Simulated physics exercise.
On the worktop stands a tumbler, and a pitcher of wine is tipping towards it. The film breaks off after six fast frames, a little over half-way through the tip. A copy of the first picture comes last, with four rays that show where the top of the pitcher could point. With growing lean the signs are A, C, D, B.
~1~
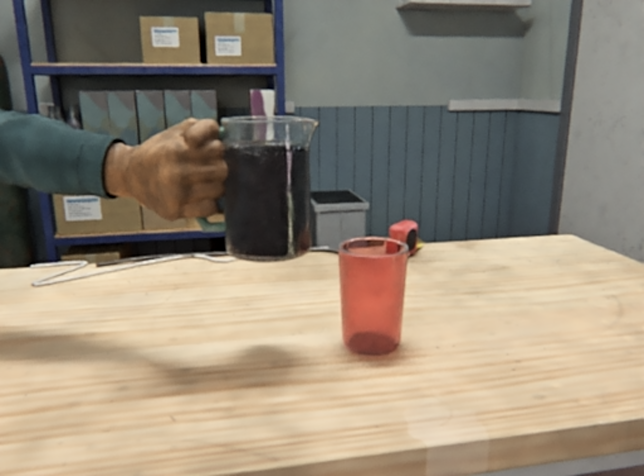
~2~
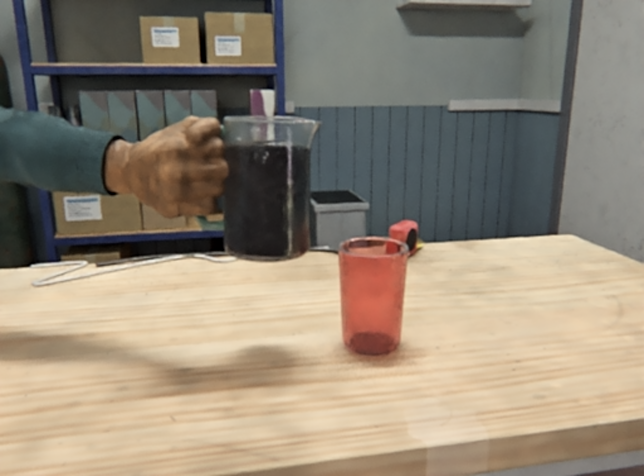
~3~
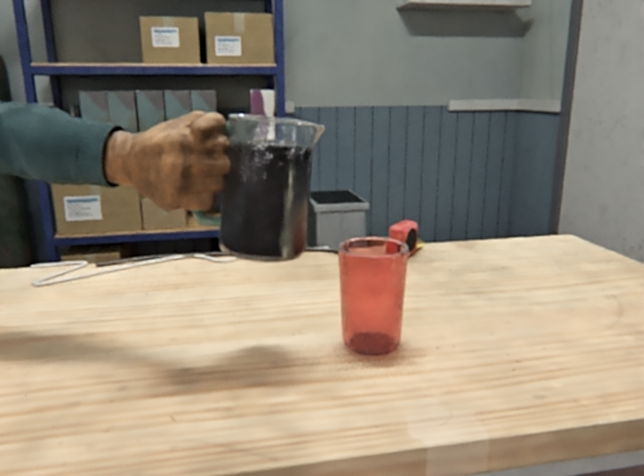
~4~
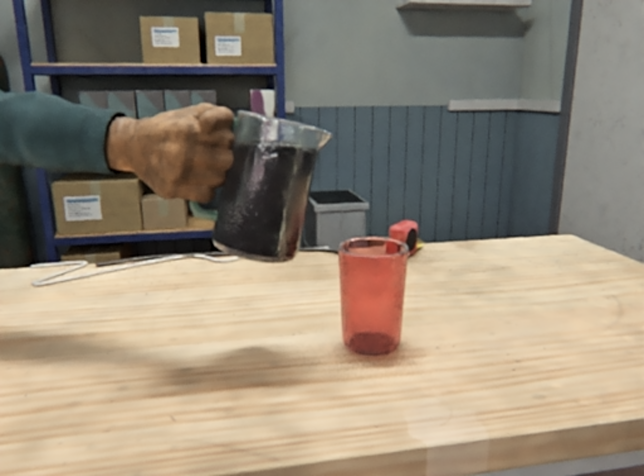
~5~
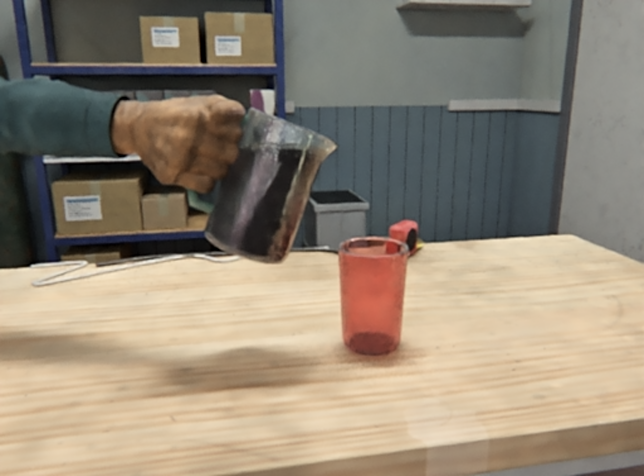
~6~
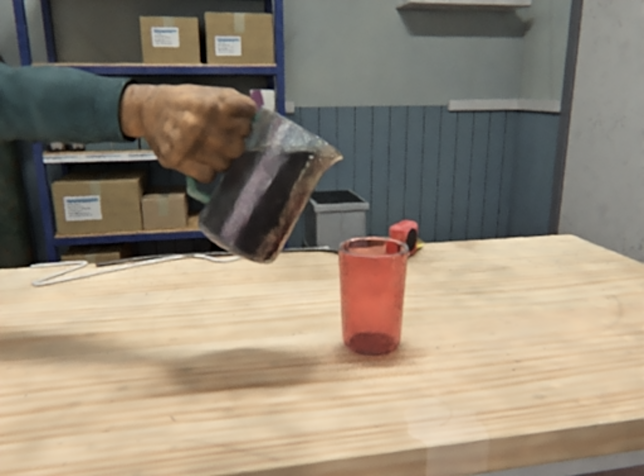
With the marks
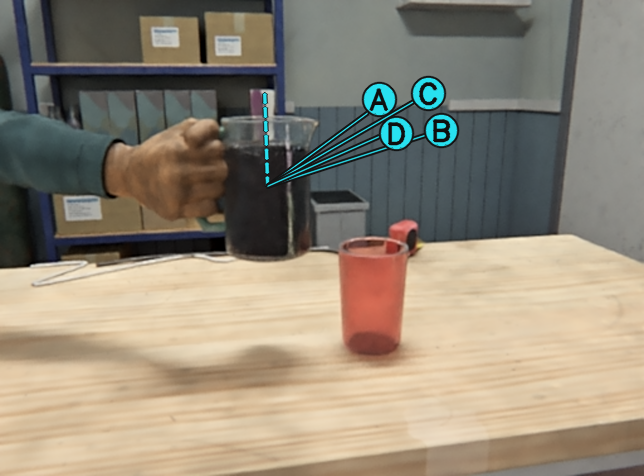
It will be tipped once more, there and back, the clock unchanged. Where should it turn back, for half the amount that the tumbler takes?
Go for D.
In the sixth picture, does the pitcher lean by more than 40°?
No.
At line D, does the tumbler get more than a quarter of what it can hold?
Yes, it does.
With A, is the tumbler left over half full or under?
Under.
On the marked copy, A at (367, 113); B at (425, 135); C at (413, 101); D at (379, 136).
Choosing A, the tumbler ends with about 26 % of what it can hold.
Choosing B, the tumbler ends with about 62 % of what it can hold.
Choosing C, the tumbler ends with about 36 % of what it can hold.
Choosing D, the tumbler ends with about 49 % of what it can hold.
